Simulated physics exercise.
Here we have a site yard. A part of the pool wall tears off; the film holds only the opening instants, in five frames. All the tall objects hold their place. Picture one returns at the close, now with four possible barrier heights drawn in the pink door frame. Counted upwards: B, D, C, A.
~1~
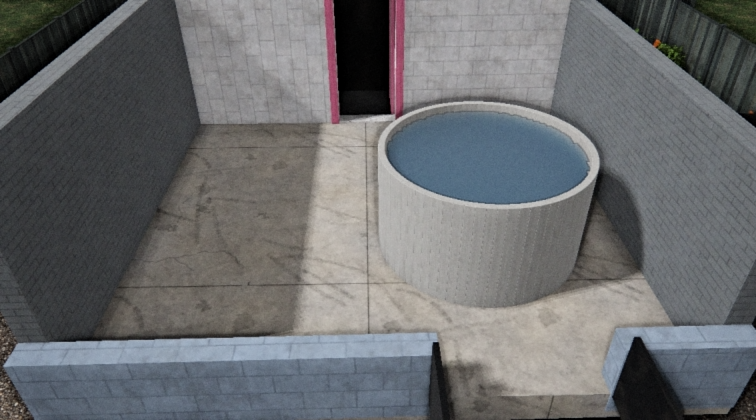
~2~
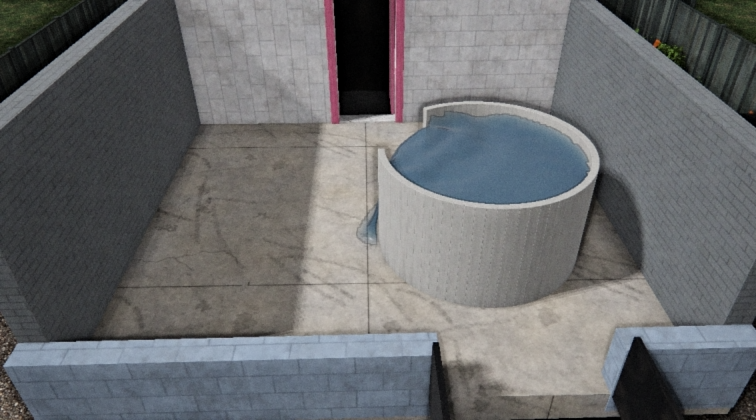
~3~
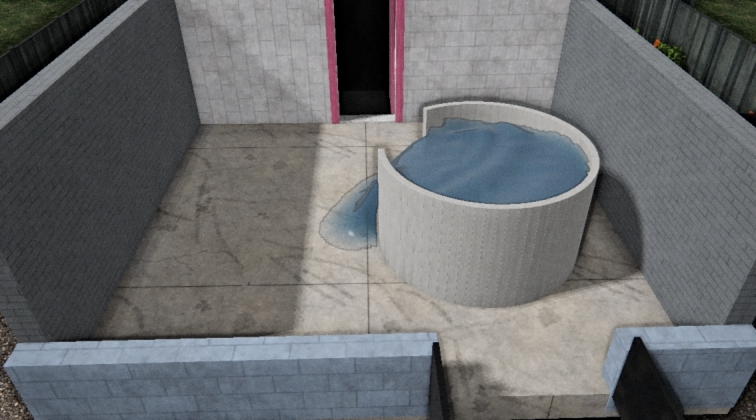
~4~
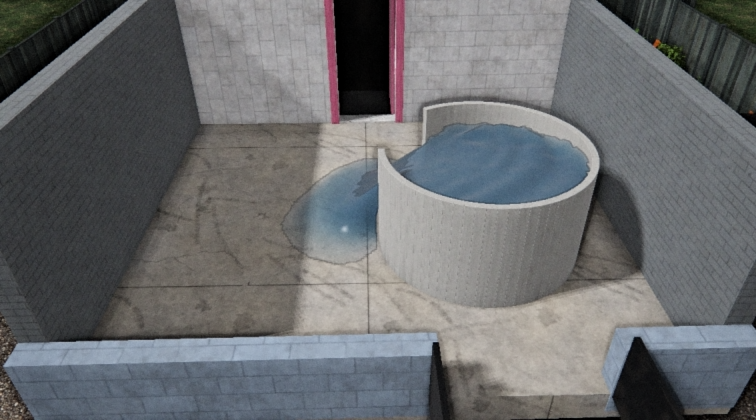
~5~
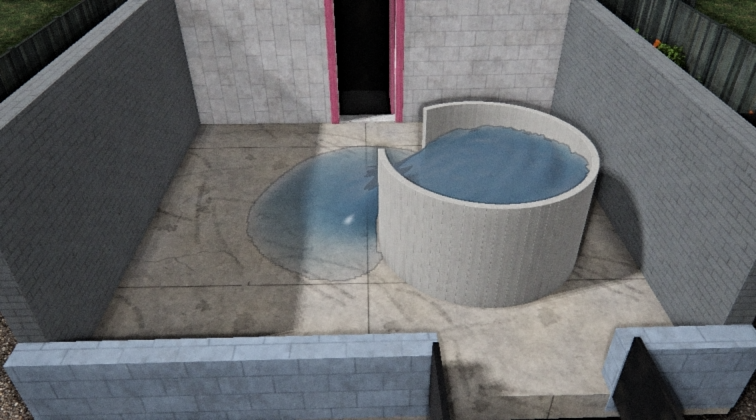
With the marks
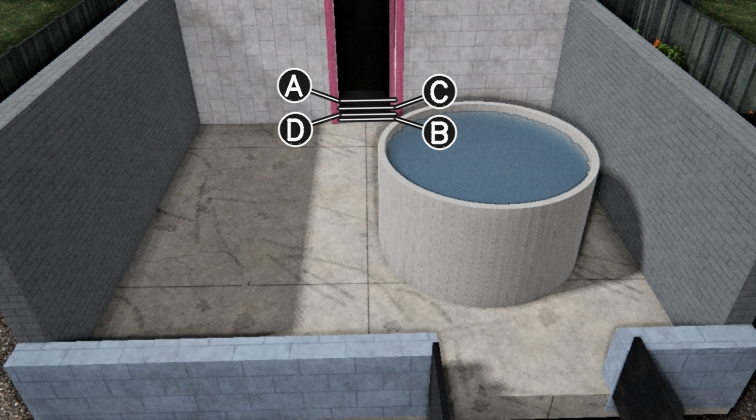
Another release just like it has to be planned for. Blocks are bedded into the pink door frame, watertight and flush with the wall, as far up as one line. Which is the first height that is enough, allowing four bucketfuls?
C will do.
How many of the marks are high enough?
Two of the four.
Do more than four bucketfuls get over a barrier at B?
Yes.
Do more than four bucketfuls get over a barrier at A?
No, that is safe.
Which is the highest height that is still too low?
The answer is D.
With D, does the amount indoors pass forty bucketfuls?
No, less.
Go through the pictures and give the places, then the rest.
Water in the pool at rest, its middle at (485, 153); foot of the pink doorway at (367, 122); open gate at (527, 326), in the first picture.
Front seen at (369, 240), 1 % of the ground wet, in the second picture.
Front seen at (329, 234), 5 % of the ground wet, in the third picture.
Front seen at (351, 166), 10 % of the ground wet, in the fourth picture.
Front seen at (322, 156), 18 % of the ground wet, in the fifth picture.
On the marked copy, A at (367, 100); B at (367, 119); C at (367, 108); D at (367, 114); from the bottom up B, D, C, A.
If A is chosen, nothing gets over.
If B is chosen, dozens of bucketfuls pour in.
If C is chosen, a bucket or two gets in.
If D is chosen, about 14 bucketfuls get in.
